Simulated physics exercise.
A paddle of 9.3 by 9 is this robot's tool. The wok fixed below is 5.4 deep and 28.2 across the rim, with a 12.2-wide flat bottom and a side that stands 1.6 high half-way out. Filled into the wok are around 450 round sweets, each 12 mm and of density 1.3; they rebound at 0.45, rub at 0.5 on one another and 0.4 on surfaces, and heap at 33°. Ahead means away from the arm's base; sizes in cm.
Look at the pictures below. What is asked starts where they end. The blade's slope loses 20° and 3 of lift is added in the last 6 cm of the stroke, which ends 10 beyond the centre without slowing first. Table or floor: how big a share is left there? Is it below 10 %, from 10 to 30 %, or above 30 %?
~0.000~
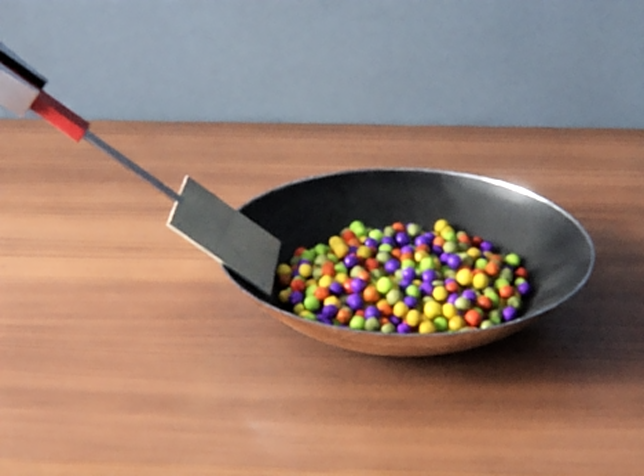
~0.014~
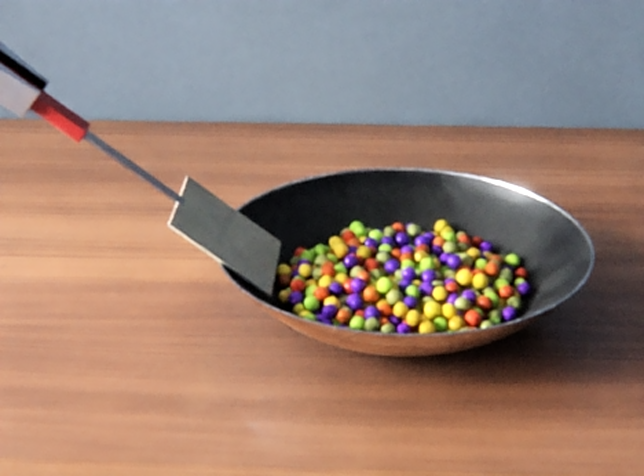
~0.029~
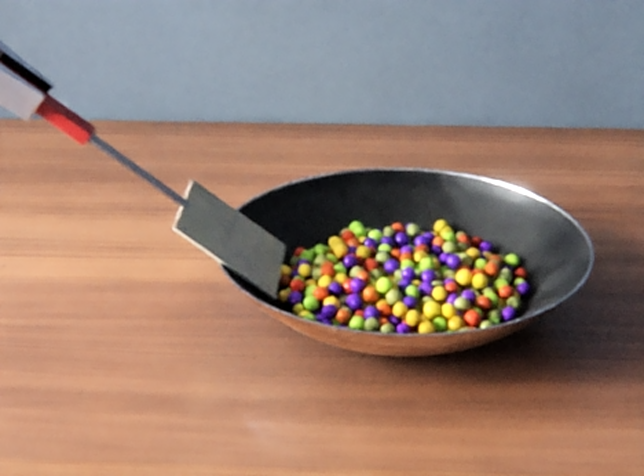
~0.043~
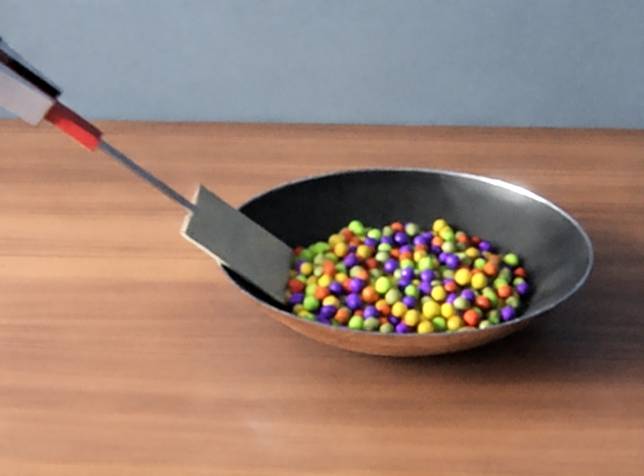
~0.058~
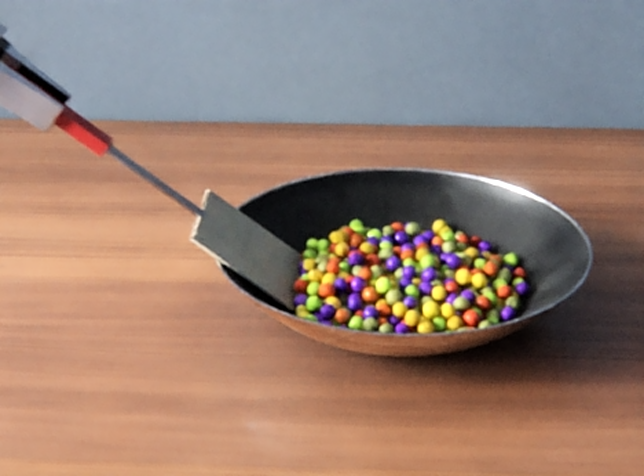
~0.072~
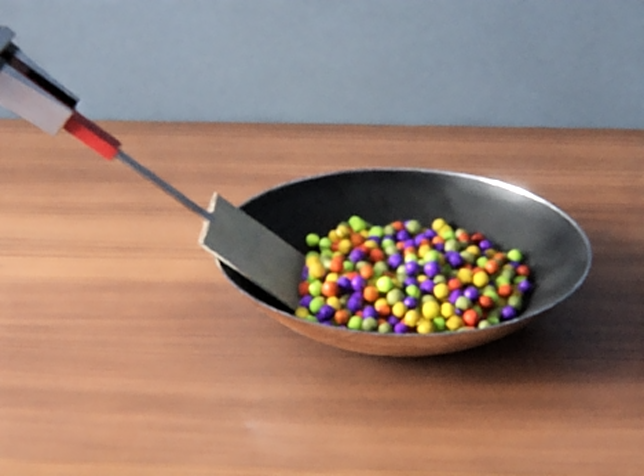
From 10 to 30 %.
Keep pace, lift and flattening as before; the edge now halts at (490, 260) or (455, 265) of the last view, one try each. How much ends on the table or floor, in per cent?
About 0 and 0 per cent.
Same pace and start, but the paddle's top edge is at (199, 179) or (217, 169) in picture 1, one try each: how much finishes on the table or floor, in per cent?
About 25% and 25%.
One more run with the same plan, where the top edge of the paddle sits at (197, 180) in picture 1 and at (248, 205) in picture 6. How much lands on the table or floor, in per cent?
Some 35 per cent.
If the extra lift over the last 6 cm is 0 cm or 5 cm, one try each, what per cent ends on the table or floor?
10 and 20 per cent.
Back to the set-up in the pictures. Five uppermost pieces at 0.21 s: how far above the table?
Roughly 5 cm above the table.
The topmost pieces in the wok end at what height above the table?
Height at rest: Roughly 6.5 cm.
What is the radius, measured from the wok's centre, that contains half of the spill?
Close to 20 cm from the centre.
After 0.21 s, sloping 38°, highest piece 5 above the table; 454 in the wok.
After 0.35 s, sloping 32°, highest piece 7 above the table; 453 in the wok, 1 on the blade or in flight.
After 0.61 s, sloping 18°, highest piece 7 above the table; 372 in the wok, 71 on the table or floor, 11 on the blade or in flight.
After 1.66 s, sloping 18°, highest piece 6 above the table; 372 in the wok, 82 on the table or floor.
At rest, 372 in the wok, 82 on the table or floor. That is 18 % on the table or floor.
